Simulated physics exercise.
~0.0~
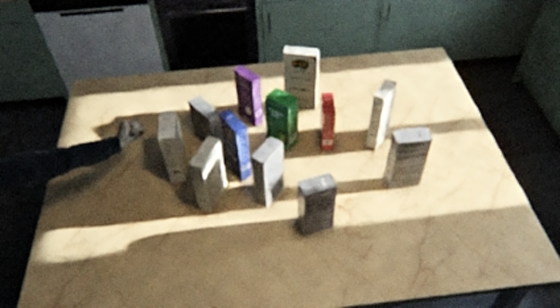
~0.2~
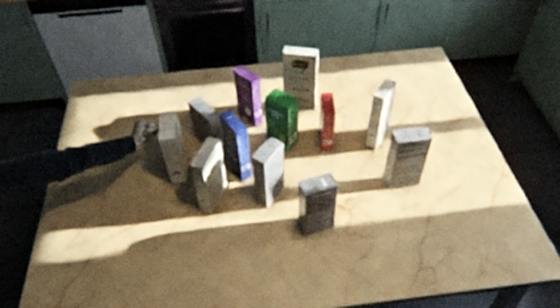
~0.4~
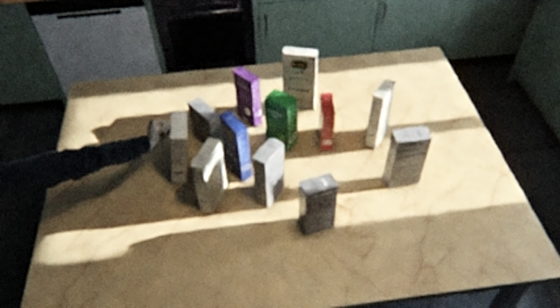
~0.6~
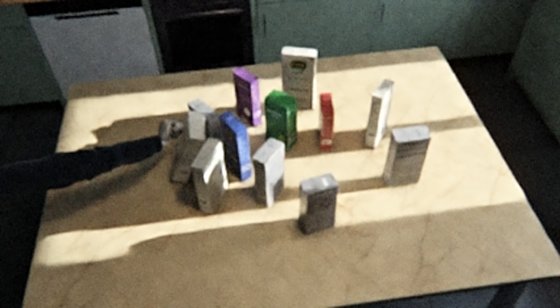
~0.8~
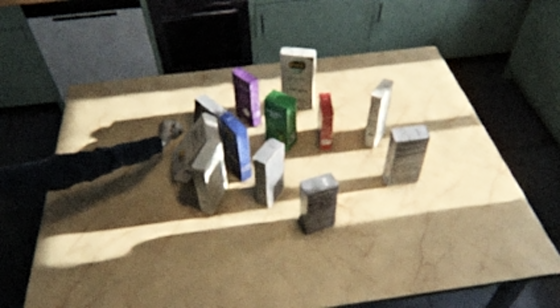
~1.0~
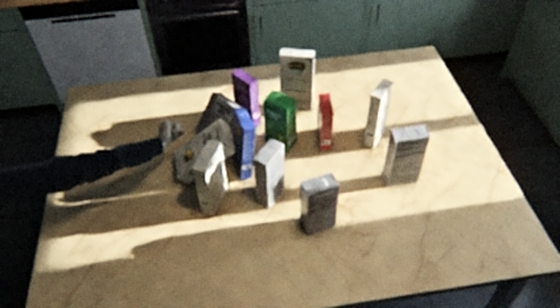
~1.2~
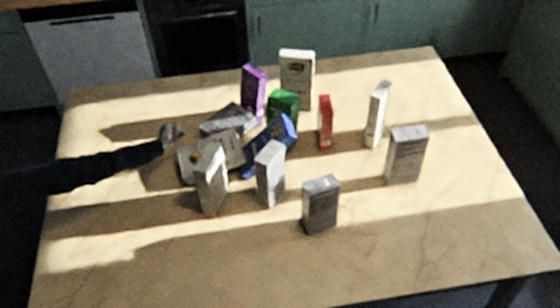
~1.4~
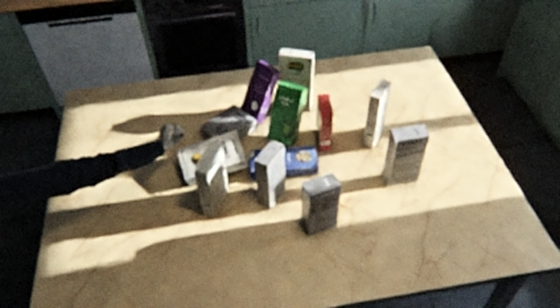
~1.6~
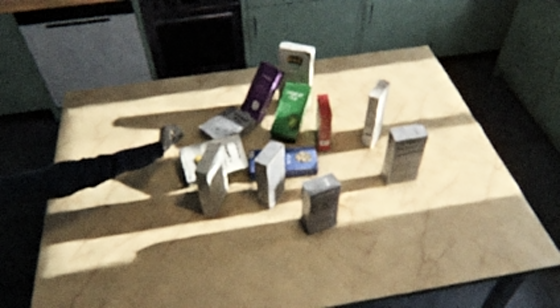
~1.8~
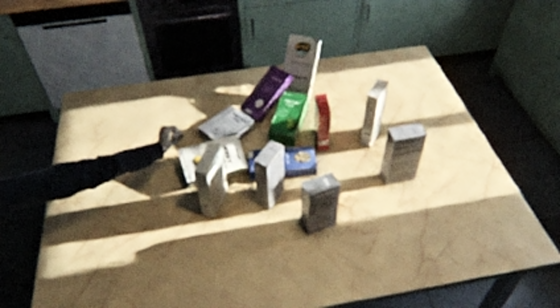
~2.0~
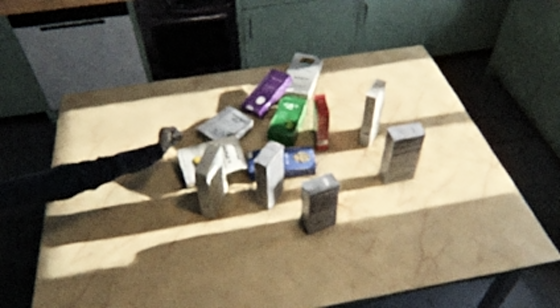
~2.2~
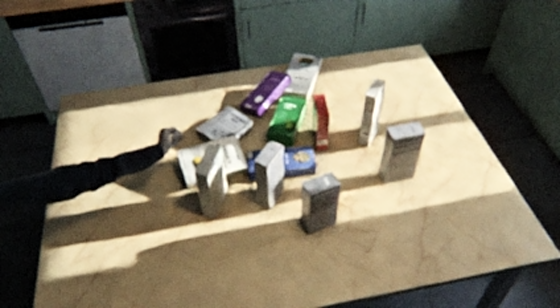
Upright boxes toppling in a chain across a sunlit table after a dark-sleeved arm pushes one, leaving purple, green and blue fallen.
